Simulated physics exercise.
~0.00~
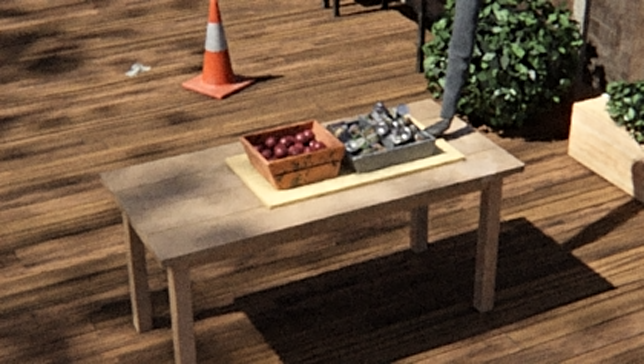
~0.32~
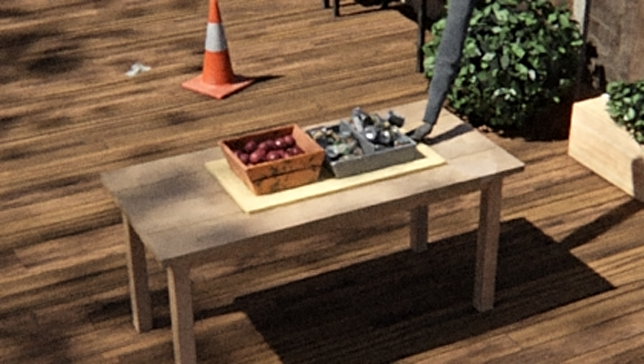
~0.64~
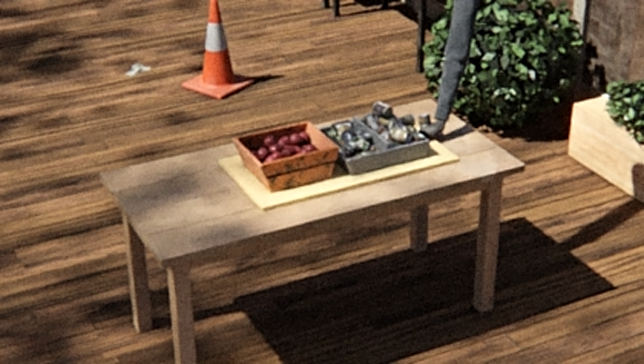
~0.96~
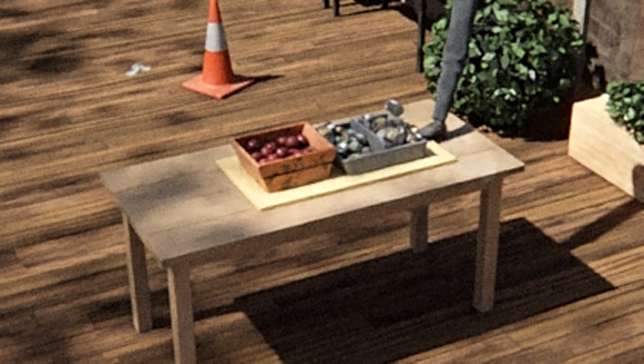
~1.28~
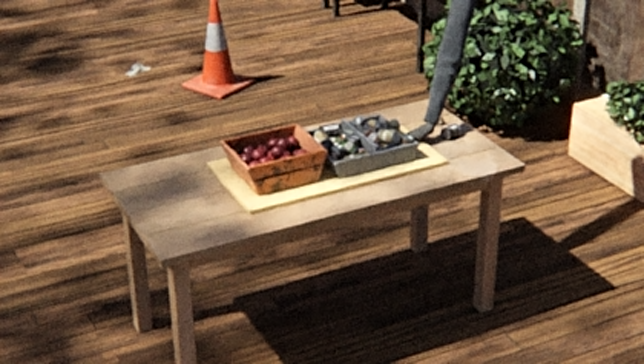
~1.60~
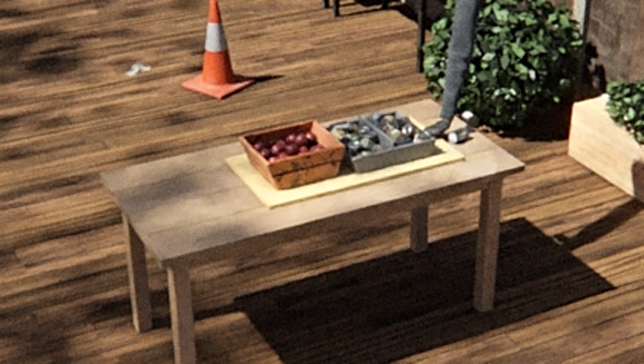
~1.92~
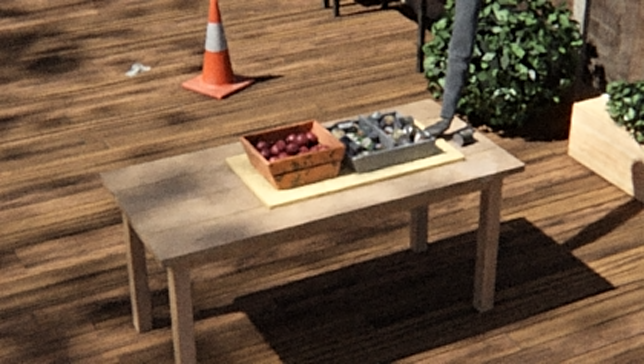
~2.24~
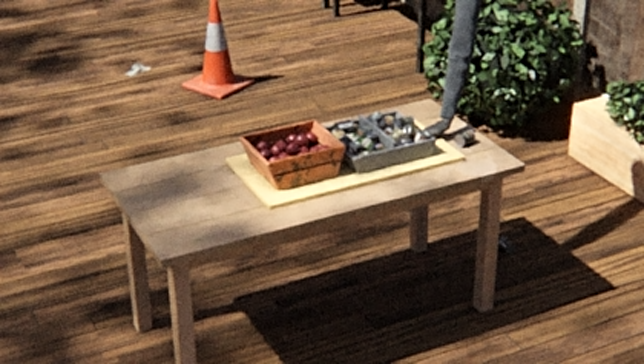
A board carrying two crates slides left and right, and two grey tins spill out.
